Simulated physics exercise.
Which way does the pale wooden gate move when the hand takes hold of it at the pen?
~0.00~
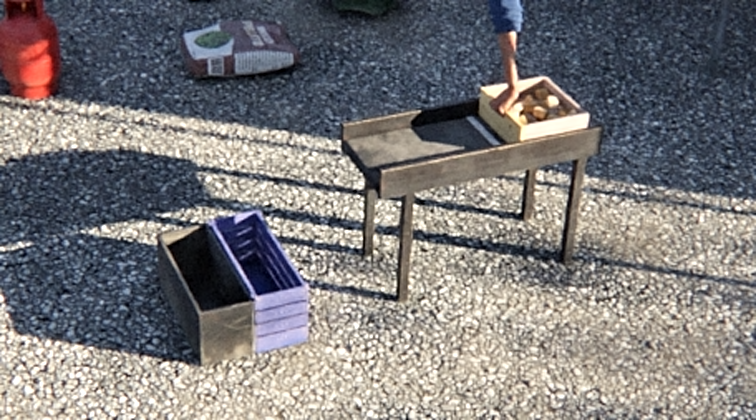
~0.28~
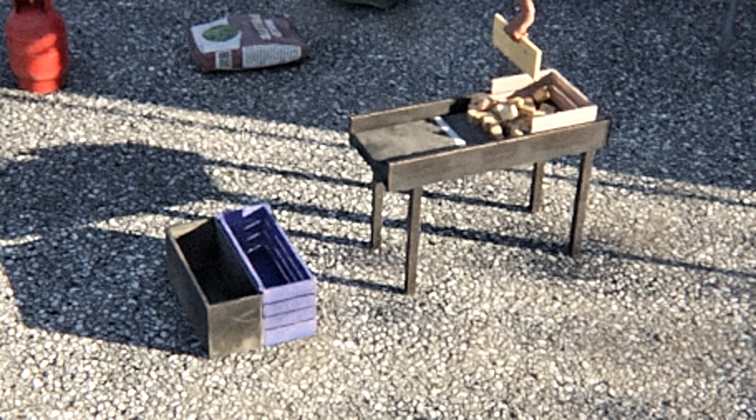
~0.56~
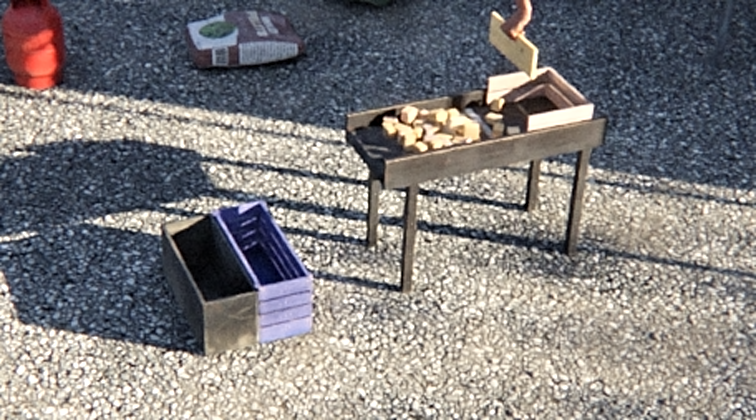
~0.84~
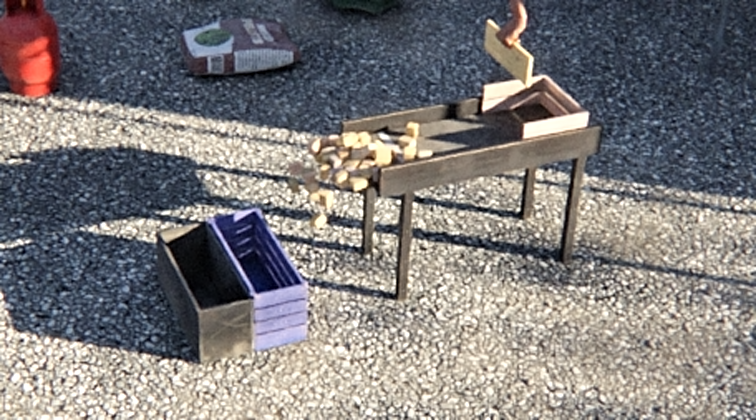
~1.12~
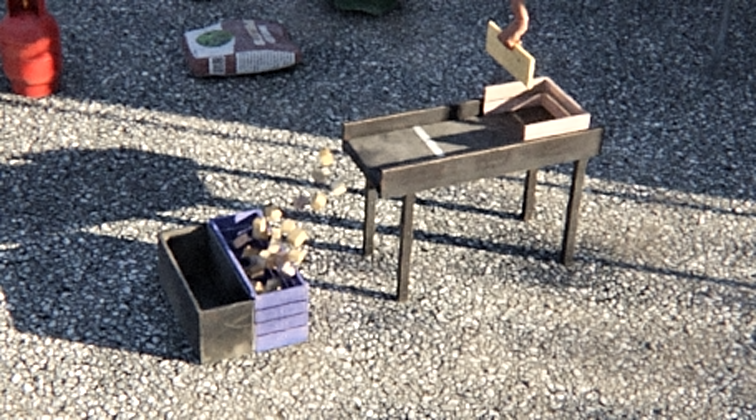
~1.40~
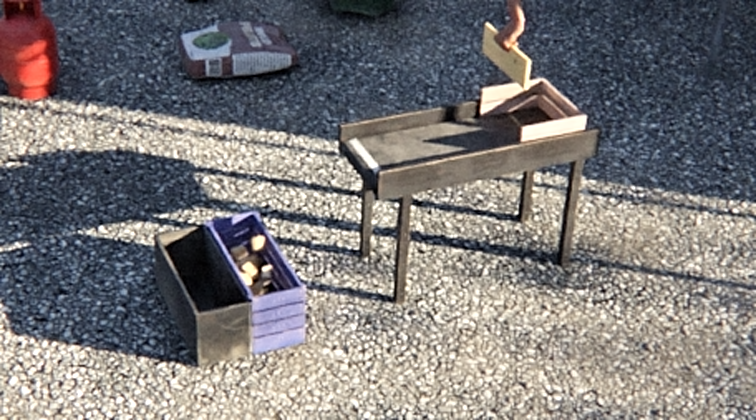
The gate moves up, and the hand then keeps it raised above the pen.
